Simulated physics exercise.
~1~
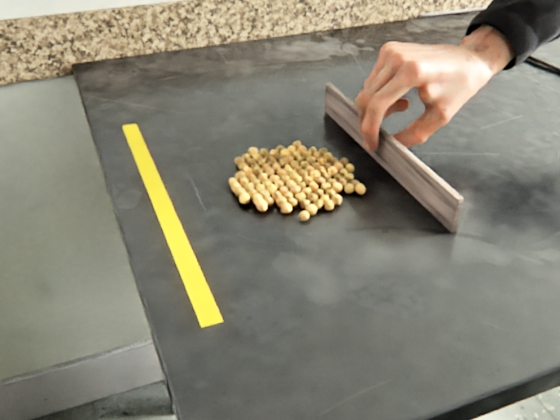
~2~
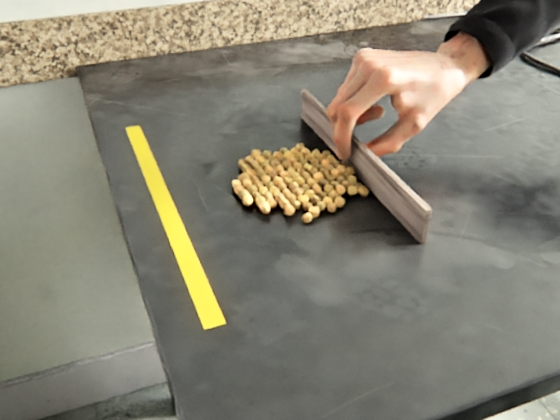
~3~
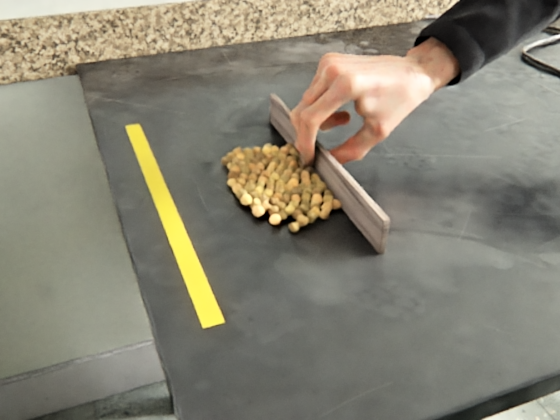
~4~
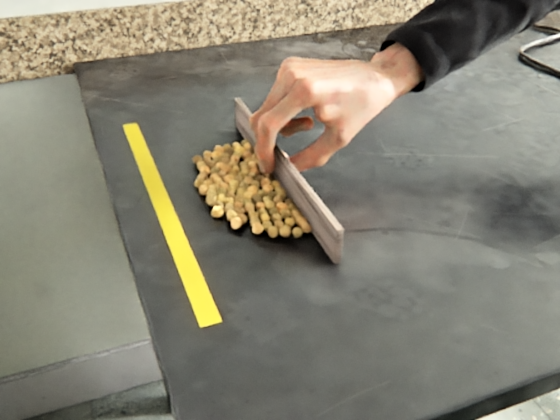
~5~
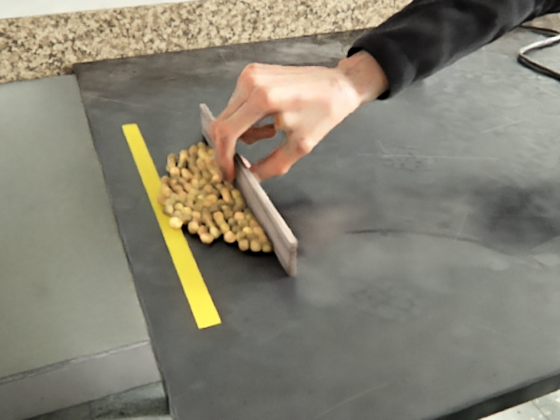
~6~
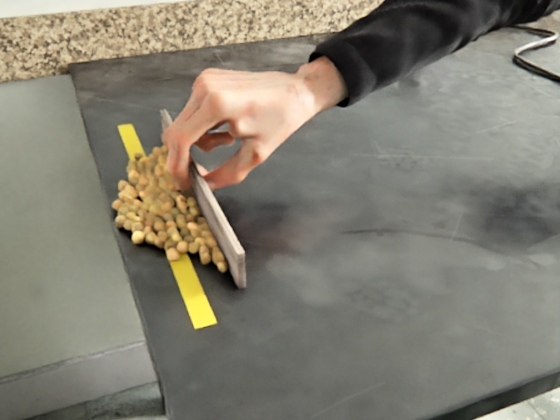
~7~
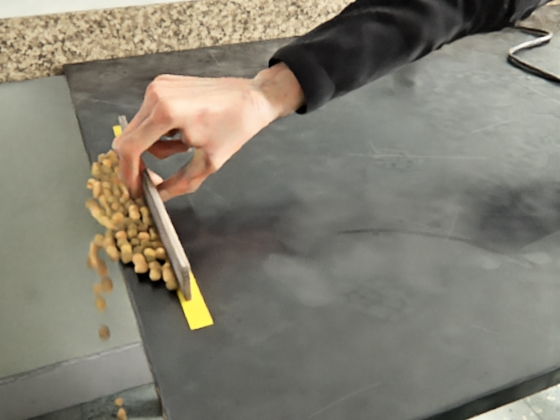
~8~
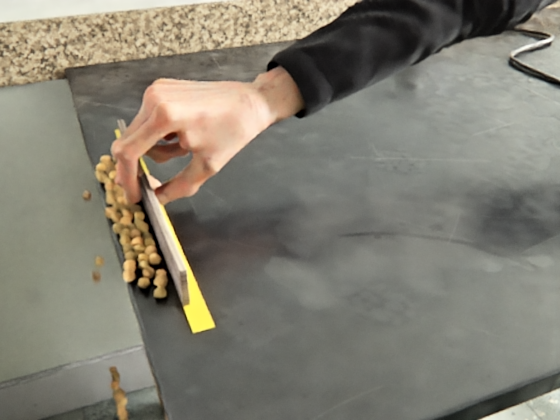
A hand slid an upright strip of wood leftward across a dark tabletop, pushing a heap of small tan pieces over the yellow tape until the strip stopped at the line, with some pieces tumbling off the edge and the rest bunched beside it.
